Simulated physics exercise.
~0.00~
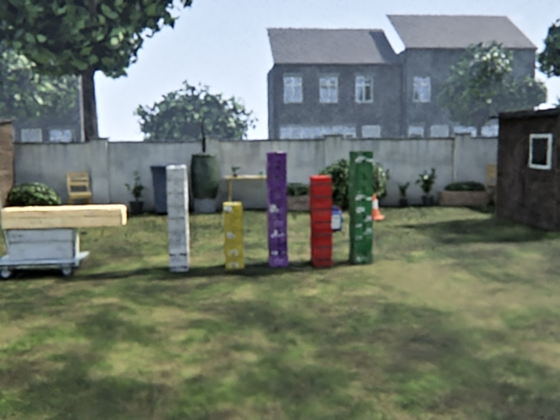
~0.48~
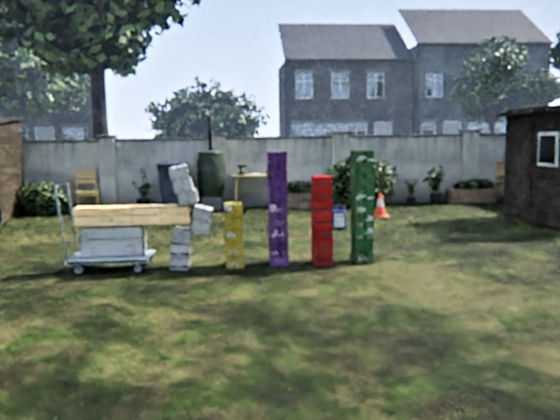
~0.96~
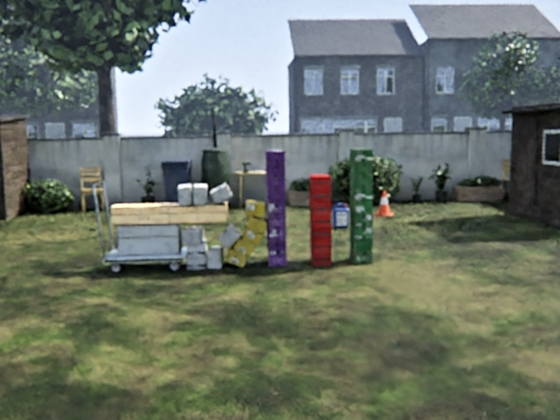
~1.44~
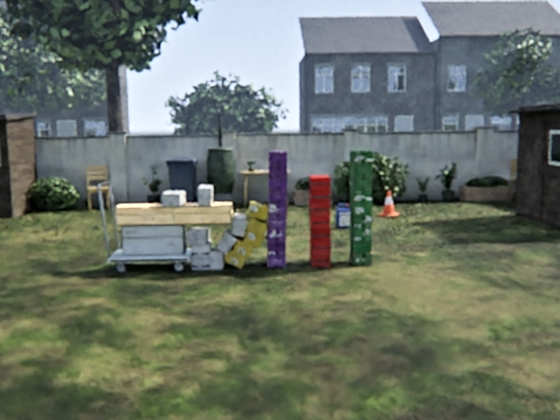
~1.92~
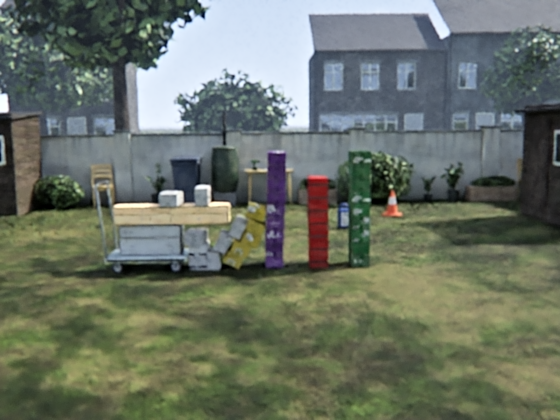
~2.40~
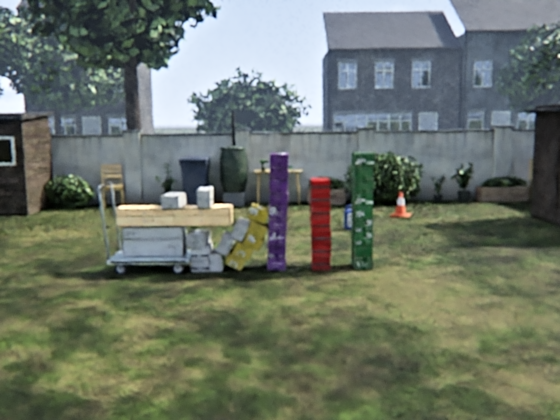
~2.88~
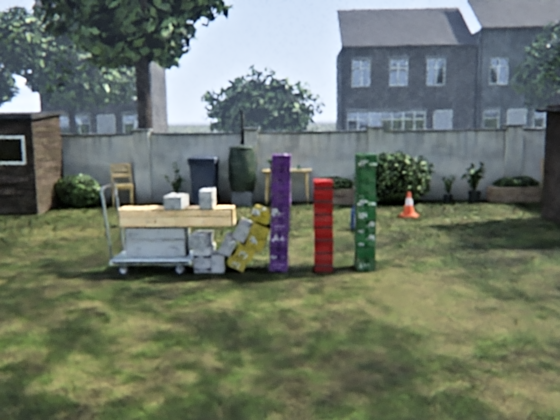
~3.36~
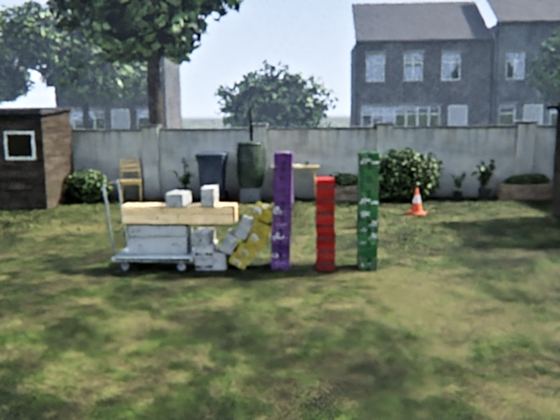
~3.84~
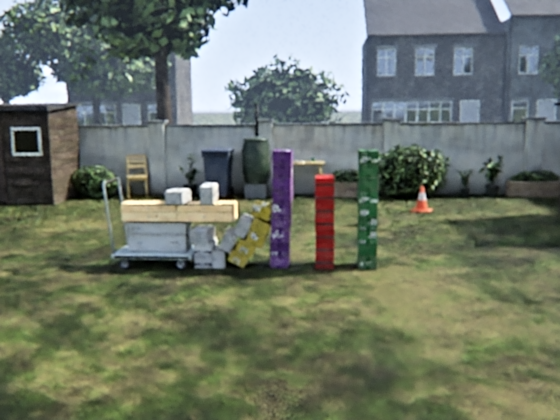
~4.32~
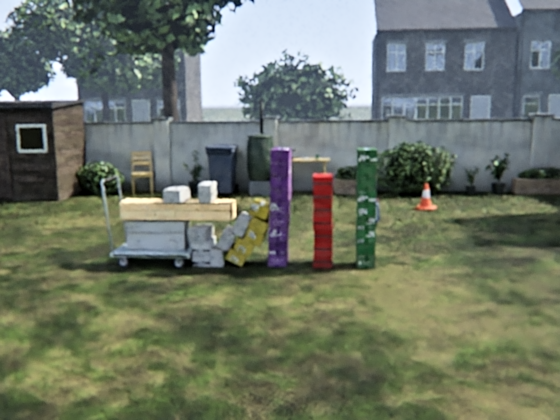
In a walled garden, a loaded trolley rolls right into a row of coloured parcel stacks, toppling the white one, whose pieces land on the trolley and against the yellow stack, which tilts and rests against the purple one, while purple, red and green remain standing.
